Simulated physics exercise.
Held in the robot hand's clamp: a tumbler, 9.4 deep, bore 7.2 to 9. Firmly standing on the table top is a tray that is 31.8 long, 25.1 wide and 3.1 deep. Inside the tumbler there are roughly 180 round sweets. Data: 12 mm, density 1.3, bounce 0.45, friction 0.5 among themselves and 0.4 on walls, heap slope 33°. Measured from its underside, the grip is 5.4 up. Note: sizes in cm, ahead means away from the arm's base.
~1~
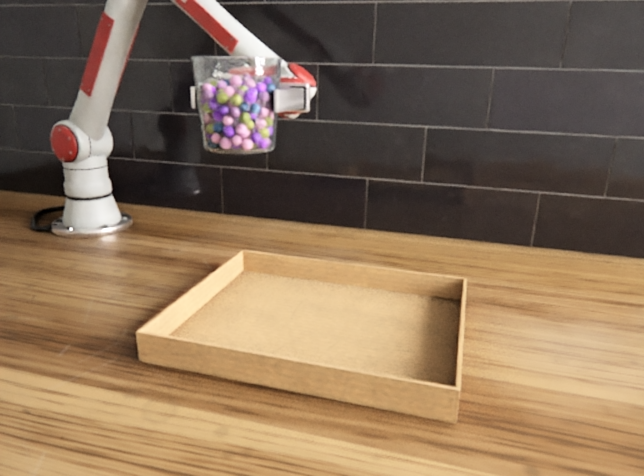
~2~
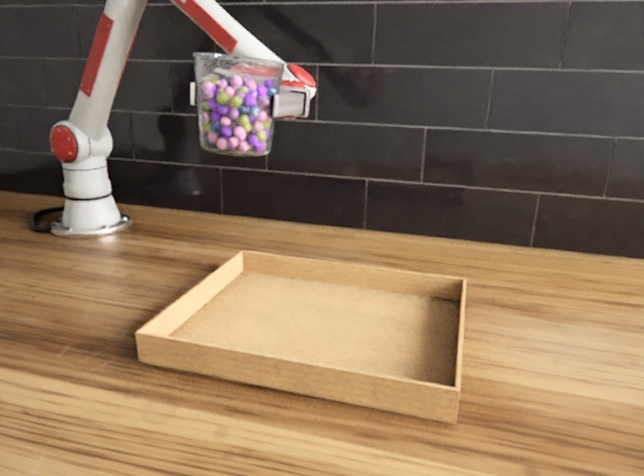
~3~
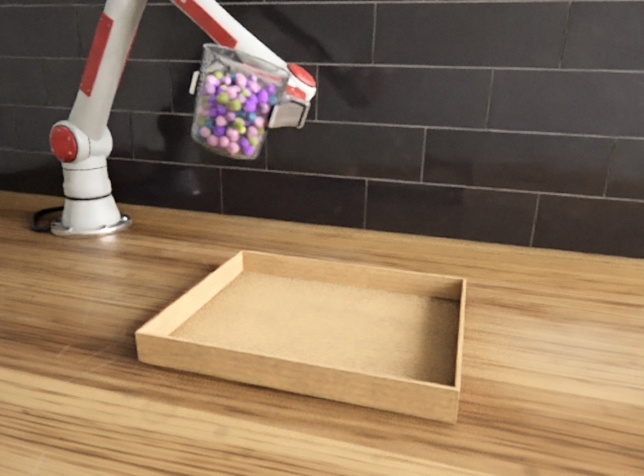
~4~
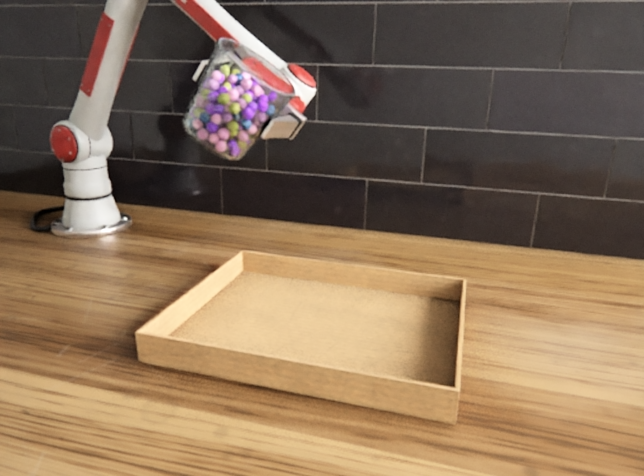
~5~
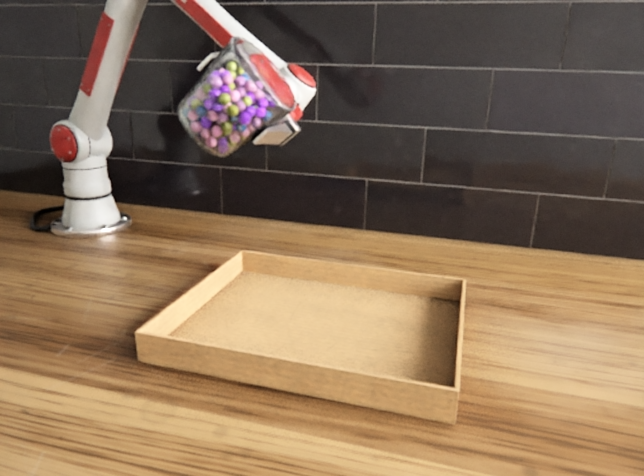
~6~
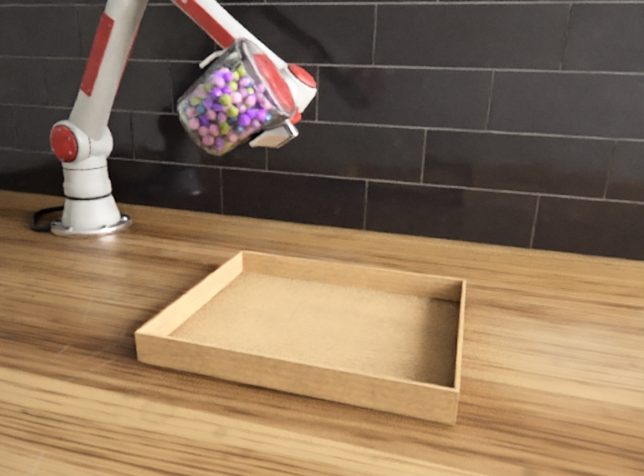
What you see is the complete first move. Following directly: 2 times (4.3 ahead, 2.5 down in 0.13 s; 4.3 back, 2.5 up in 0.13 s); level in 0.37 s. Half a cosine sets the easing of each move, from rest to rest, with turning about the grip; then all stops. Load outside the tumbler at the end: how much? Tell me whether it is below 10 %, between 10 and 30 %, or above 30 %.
That share comes out below 10 %.
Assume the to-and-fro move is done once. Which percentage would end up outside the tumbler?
I'd expect close to 5 per cent then.
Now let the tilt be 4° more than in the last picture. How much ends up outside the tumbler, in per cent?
It would be near 10 per cent.
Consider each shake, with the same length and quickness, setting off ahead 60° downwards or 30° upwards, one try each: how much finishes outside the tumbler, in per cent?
Result: Approx. 0 % and 35 %, one try each.
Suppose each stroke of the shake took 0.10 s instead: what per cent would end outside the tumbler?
In that case it would be near 15 percent.
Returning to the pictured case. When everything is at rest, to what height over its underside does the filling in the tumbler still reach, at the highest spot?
It reaches close to 9.0 cm in the end.
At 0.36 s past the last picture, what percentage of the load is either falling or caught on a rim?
I'd reckon close to 3 per cent.
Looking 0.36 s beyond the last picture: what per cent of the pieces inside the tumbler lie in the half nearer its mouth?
Share in the mouth half: About 35 %.
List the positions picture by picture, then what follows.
The first frame shows tumbler middle at (238, 105), level; upper third of the load around (239, 97), from x 205 to 270, top at y 85; 178 in the tumbler.
The second frame shows tumbler middle at (237, 106), tilted 5° forward; upper third of the load around (236, 97), from x 205 to 270, top at y 85.
The third frame shows tumbler middle at (236, 105), tilted 19° forward; upper third of the load around (231, 95), from x 200 to 270, top at y 80.
The fourth frame shows tumbler middle at (235, 105), tilted 36° forward; upper third of the load around (227, 94), from x 195 to 270, top at y 75.
The fifth frame shows tumbler middle at (233, 103), tilted 50° forward; upper third of the load around (227, 91), from x 190 to 270, top at y 70.
The sixth frame shows tumbler middle at (233, 103), tilted 55° forward; upper third of the load around (226, 91), from x 190 to 270, top at y 75; 178 in the tumbler.
Then, 0.36 s after the last picture, tilted 55° forward, highest piece 26 above the table; 172 in the tumbler, 6 in flight or on a rim.
Then, 0.71 s after the last picture, tilted 26° forward, highest piece 28 above the table; 166 in the tumbler, 10 in the tray, 1 on the table or floor, 1 in flight or on a rim.
Then, 1.09 s after the last picture, level, highest piece 30 above the table; 166 in the tumbler, 11 in the tray, 1 on the table or floor.
Then, 2.14 s after the last picture, level, highest piece 30 above the table; 166 in the tumbler, 11 in the tray, 1 on the table or floor.
Final count, 166 in the tumbler, 11 in the tray, 1 on the table or floor. That is 7 % outside the tumbler.
